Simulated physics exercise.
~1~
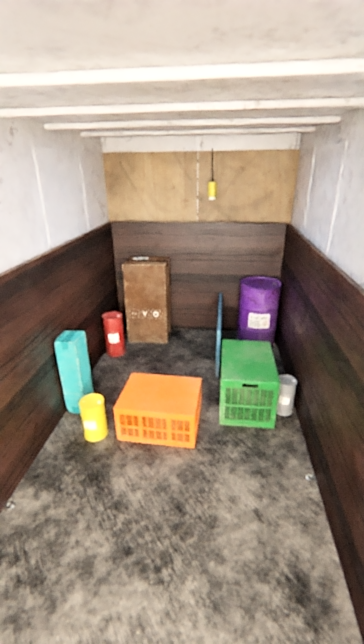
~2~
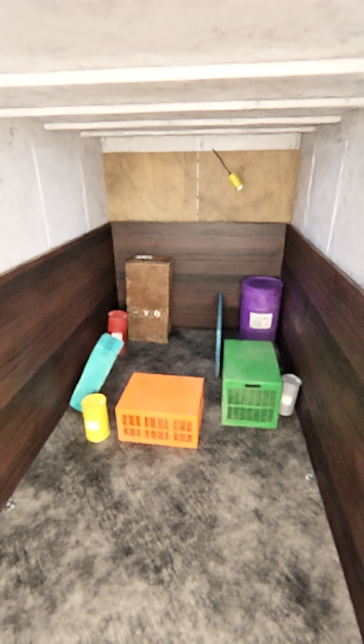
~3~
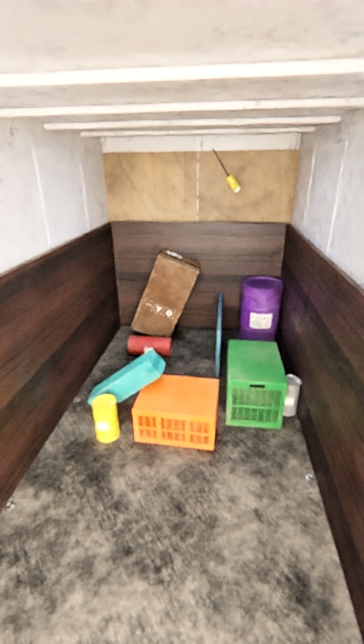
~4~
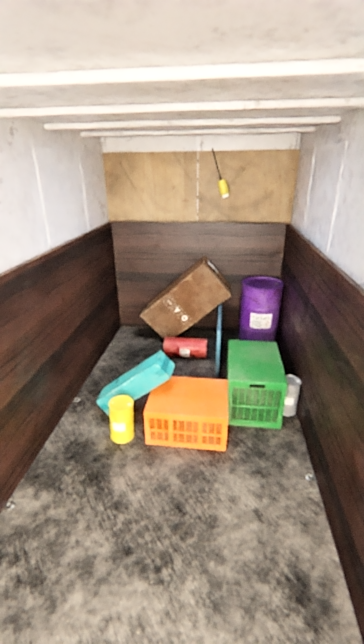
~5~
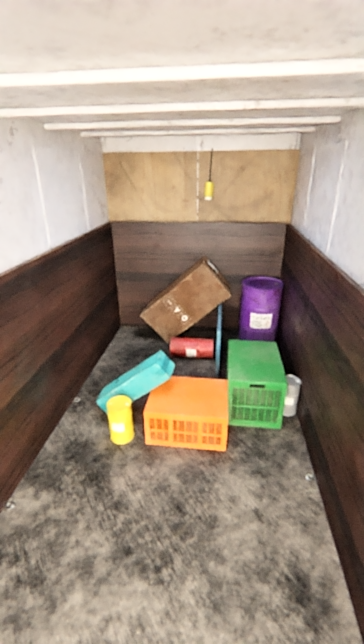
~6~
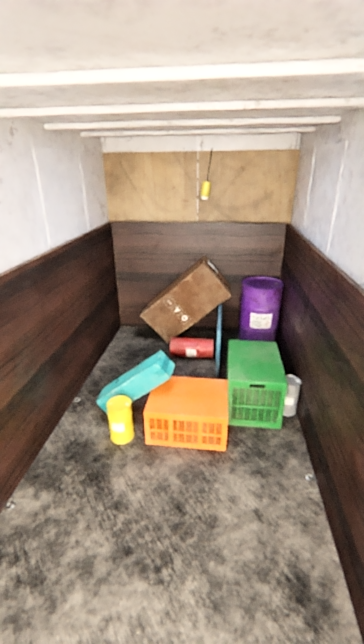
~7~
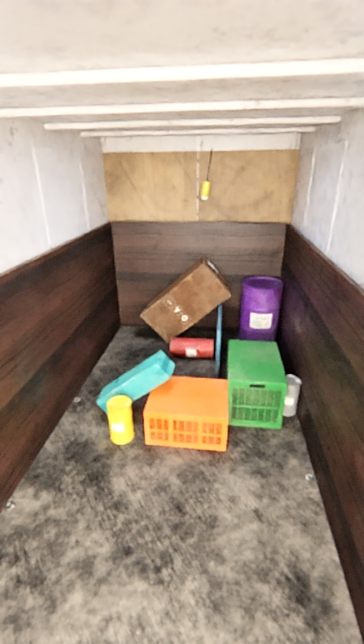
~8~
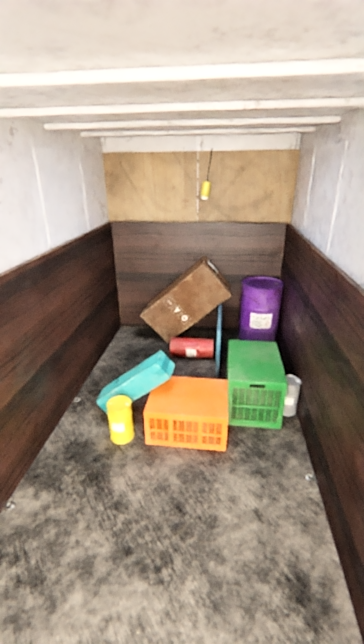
Several boxes, crates and canisters slide and topple toward the right in the back of a van, seen from the open end looking forward between dark-panelled walls. At first a turquoise box, red canister and tall brown box stand on the left and towards the back, with a yellow canister and orange crate nearer, and a green crate, grey canister and purple drum on the right. A yellow object hanging above swings right as the turquoise box and red canister tip. The brown box then leans over, while the orange crate and yellow canister slide right. Finally the hanging object settles, leaving the red canister on its side beneath the tilted brown box.
